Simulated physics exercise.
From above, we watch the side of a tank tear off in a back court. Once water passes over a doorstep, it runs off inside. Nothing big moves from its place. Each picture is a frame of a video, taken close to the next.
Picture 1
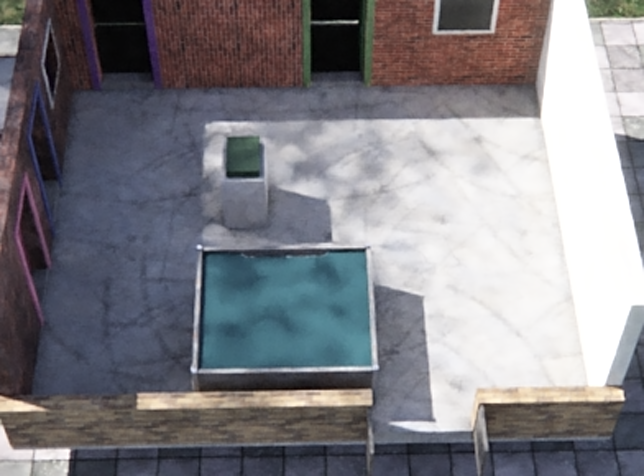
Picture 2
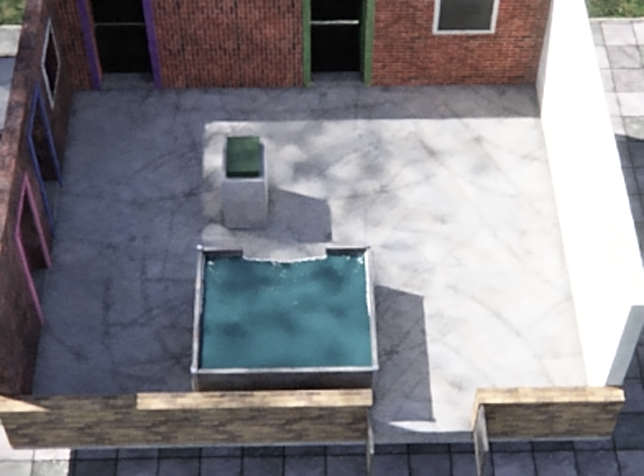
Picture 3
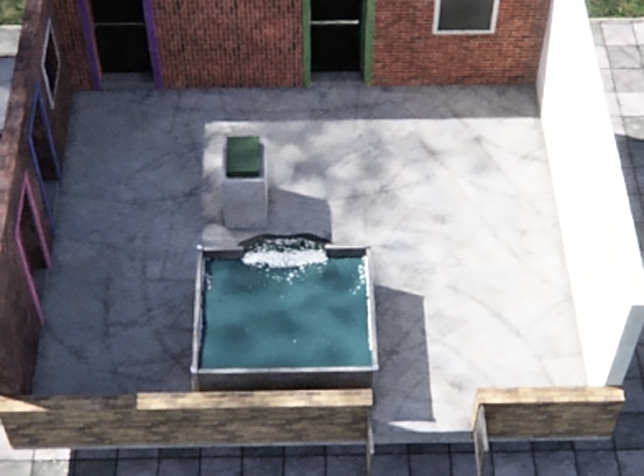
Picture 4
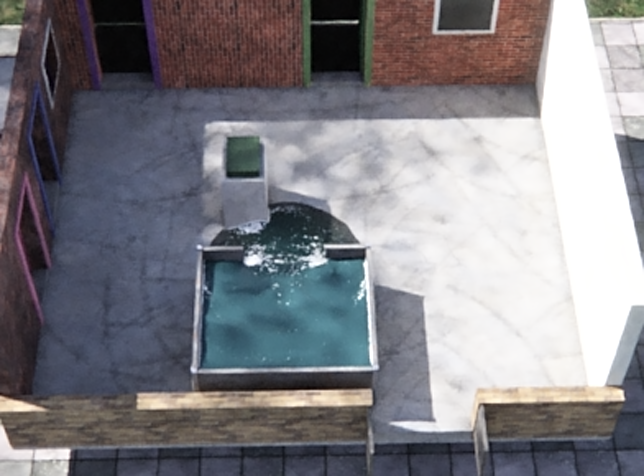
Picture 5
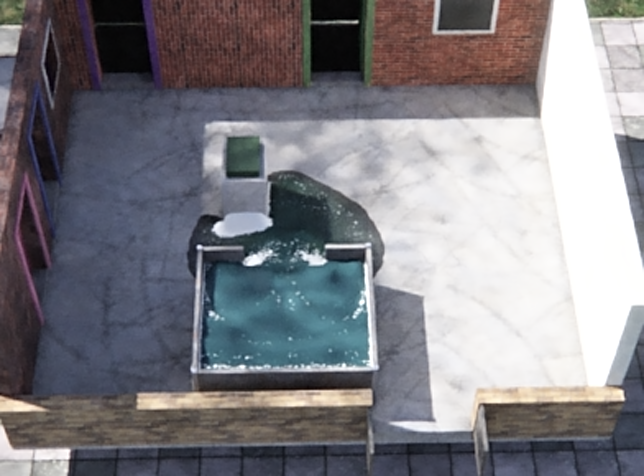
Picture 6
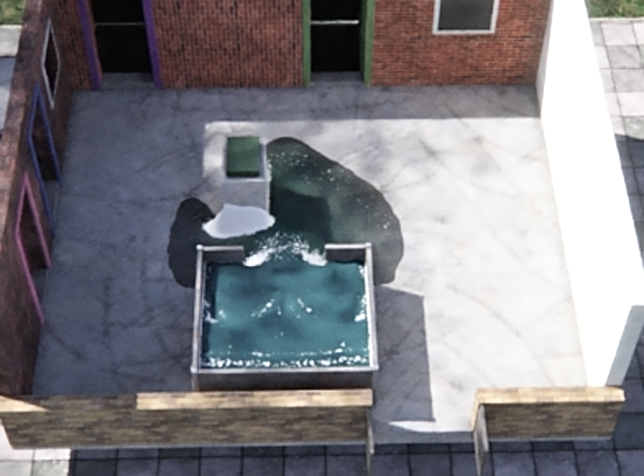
In a walled back court, water pours from a tank's far side and spreads outward.
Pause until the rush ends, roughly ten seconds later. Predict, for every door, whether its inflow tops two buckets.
One by one: I expect the blue door to stay within two buckets; I expect the purple door to stay within two buckets; I expect the pink door to go over the limit; I expect the green door to go over the limit.
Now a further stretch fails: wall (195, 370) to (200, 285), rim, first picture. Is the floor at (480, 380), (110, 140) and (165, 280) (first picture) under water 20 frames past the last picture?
Taking the spots in turn: Untouched, swamped and swamped.
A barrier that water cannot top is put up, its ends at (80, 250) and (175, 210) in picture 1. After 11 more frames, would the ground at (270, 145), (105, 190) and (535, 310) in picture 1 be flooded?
Results in order: Swamped / bone-dry / bone-dry.
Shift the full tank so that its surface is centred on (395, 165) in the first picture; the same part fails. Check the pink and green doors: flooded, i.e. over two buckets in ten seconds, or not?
Result - pink door ends up below, green door ends up above.
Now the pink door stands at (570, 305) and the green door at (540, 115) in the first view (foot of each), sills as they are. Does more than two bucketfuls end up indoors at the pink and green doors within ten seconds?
Well, the pink one stays within bounds, and as for the green one, it runs over.
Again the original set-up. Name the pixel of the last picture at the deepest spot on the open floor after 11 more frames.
Approximate pixel: (266, 234).
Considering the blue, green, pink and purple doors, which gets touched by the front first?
Go with the door marked green.
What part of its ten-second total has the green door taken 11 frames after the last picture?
Close to 35 out of every hundred.
A moment on, water covers 30 % of the floor; the blue door not reached, the purple door not reached, the pink door not reached, the green door under two buckets in.
Next, water covers 50 % of the floor; the blue door wet at the sill, nothing in, the purple door wet at the sill, nothing in, the pink door under two buckets in, the green door far over two buckets in.
Then, water covers 60 % of the floor; the blue door under two buckets in, the purple door wet at the sill, nothing in, the pink door over two buckets in, the green door far over two buckets in.
Later, water covers 90 % of the floor; the blue door under two buckets in, the purple door wet at the sill, nothing in, the pink door over two buckets in, the green door far over two buckets in.
In the end, water covers 100 % of the floor; the blue door under two buckets in, the purple door under two buckets in, the pink door far over two buckets in, the green door far over two buckets in.
